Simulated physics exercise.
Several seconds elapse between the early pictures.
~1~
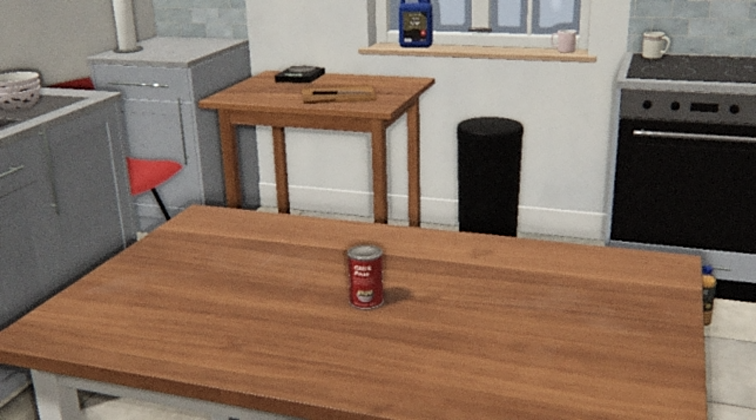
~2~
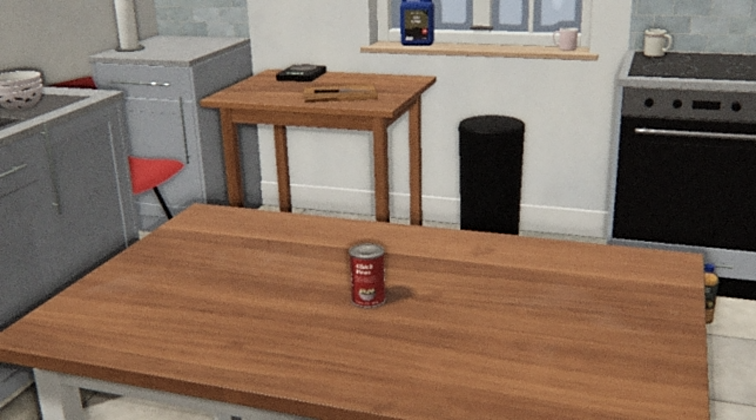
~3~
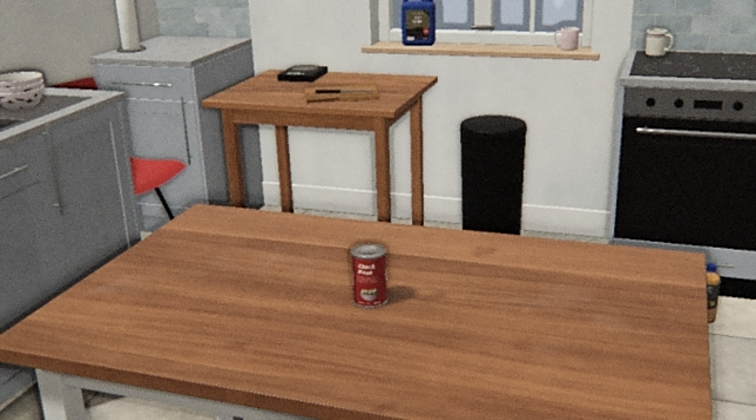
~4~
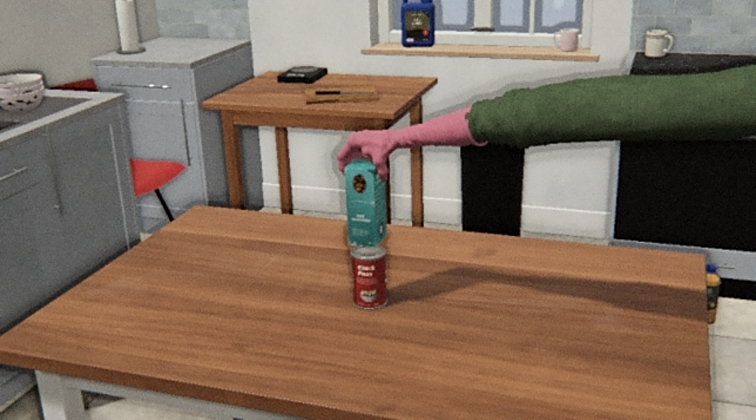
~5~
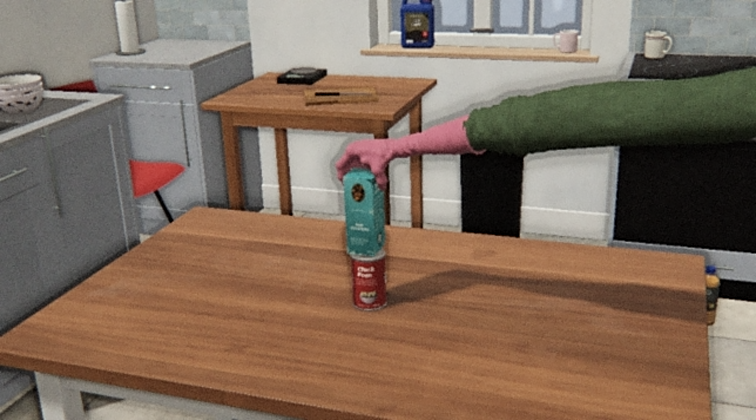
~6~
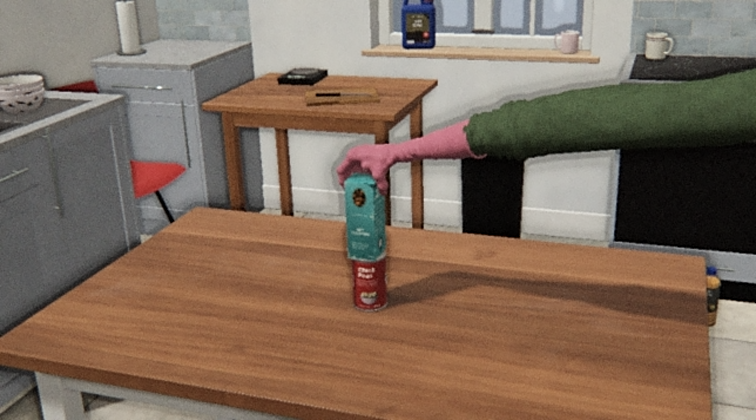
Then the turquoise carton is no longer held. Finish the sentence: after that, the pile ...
The pile stays as it was.
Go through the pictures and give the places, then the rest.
In the first frame, the last thing is not in view yet; red tin (366, 277).
In the second frame, the last thing is not in view yet; red tin (368, 276).
In the third frame, the last thing is not in view yet; red tin (369, 276).
In the fourth frame, on its way; turquoise carton (366, 203); red tin (369, 277).
In the fifth frame, on its way; turquoise carton (365, 211); red tin (369, 279).
In the sixth frame, in place under the hand; turquoise carton (366, 216); red tin (369, 279).
Then, 0.20 s on from there, no change.
Then, 0.60 s on from there, turquoise carton resting near (366, 216).
In the end, both unmoved. At the end, from the last picture's camera, turquoise carton near (366, 216). The pile keeps its balance.
